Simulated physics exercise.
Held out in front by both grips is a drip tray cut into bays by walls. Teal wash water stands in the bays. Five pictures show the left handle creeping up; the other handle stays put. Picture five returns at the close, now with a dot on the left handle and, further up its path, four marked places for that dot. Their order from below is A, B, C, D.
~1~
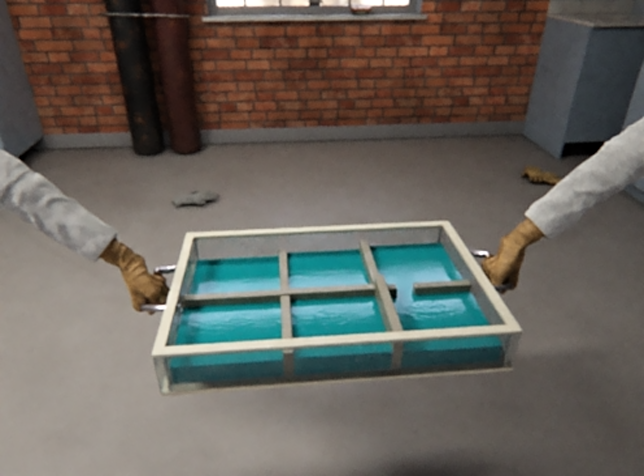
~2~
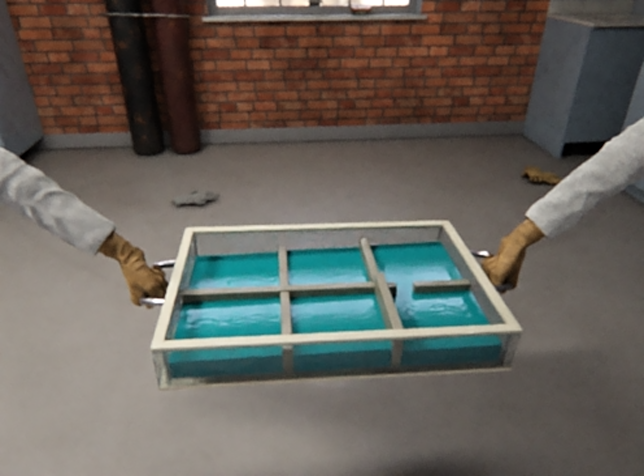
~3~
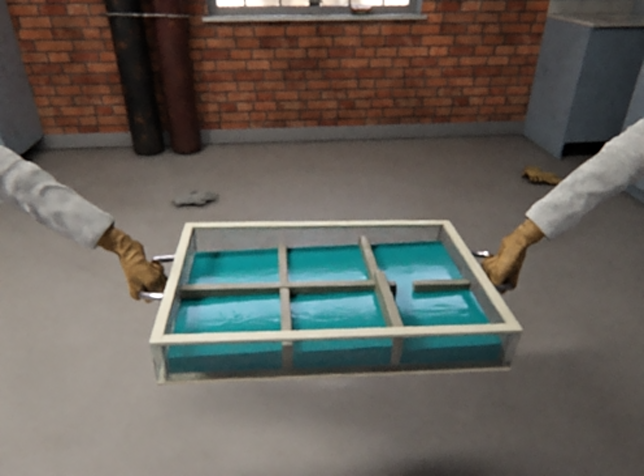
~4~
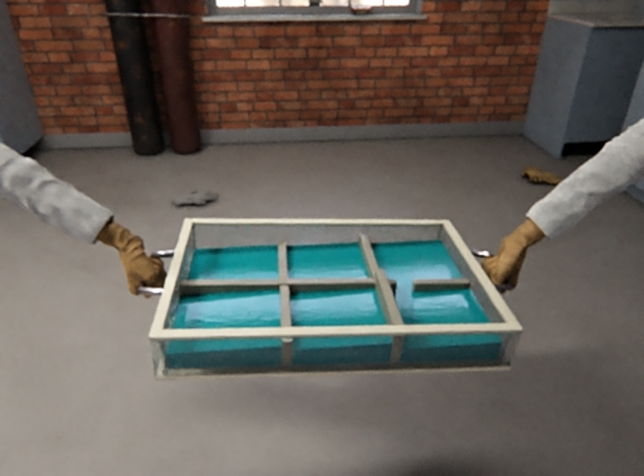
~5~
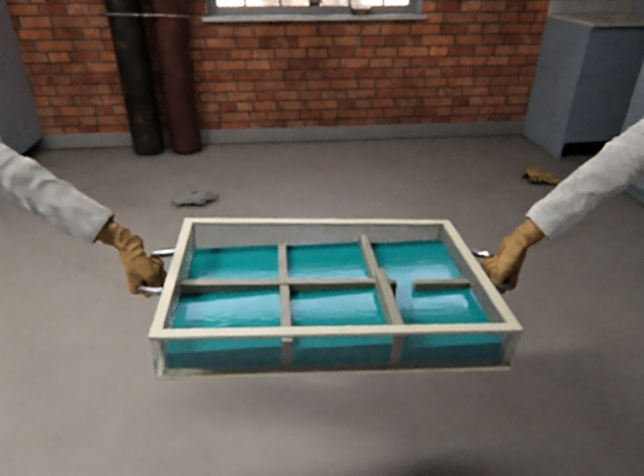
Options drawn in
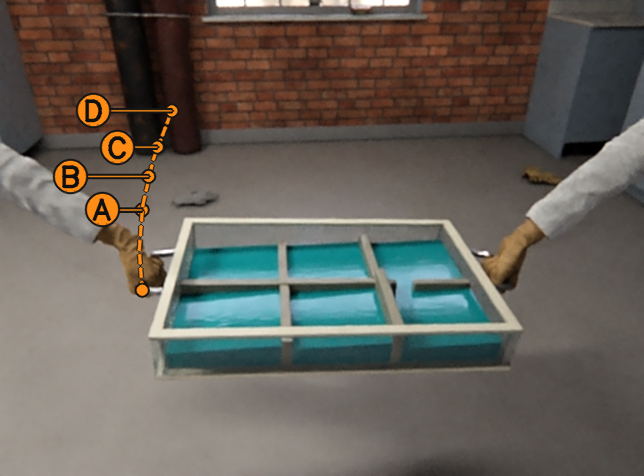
A shallow, pale-rimmed tray of teal water, divided into bays and gripped at each end by a gloved hand, starts out level. The hand on the left raises its handle slightly, tilting the tray gently down to the right, and the tilt then barely changes.
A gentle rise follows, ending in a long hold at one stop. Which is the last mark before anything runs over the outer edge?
It is A.
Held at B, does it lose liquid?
Yes.
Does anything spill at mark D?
Yes.
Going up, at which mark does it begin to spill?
That is mark B.
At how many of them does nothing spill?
One of them.
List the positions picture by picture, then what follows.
In the first picture, the tray is level; deepest in the front middle bay, at (337, 323), shallowest in the back left; left handle at (152, 289).
The second picture shows tipped about 1° down to the right; no wall is crossed; left handle at (150, 283).
The third picture shows tipped about 2° down to the right; no wall is crossed; left handle at (149, 277).
The fourth picture shows tipped about 3° down to the right; no wall is crossed; left handle at (149, 272).
The fifth picture shows tipped about 3° down to the right; deepest in the front middle bay, at (337, 315), shallowest in the back left; left handle at (149, 272).
On the marked copy, A at (142, 209); B at (148, 176); C at (157, 147); D at (171, 110).
For mark A, nothing spills; the back right bay holds the most.
For mark B, about 9 % goes over the rim.
For mark C, about 24 % goes over the rim.
For mark D, about 39 % goes over the rim.
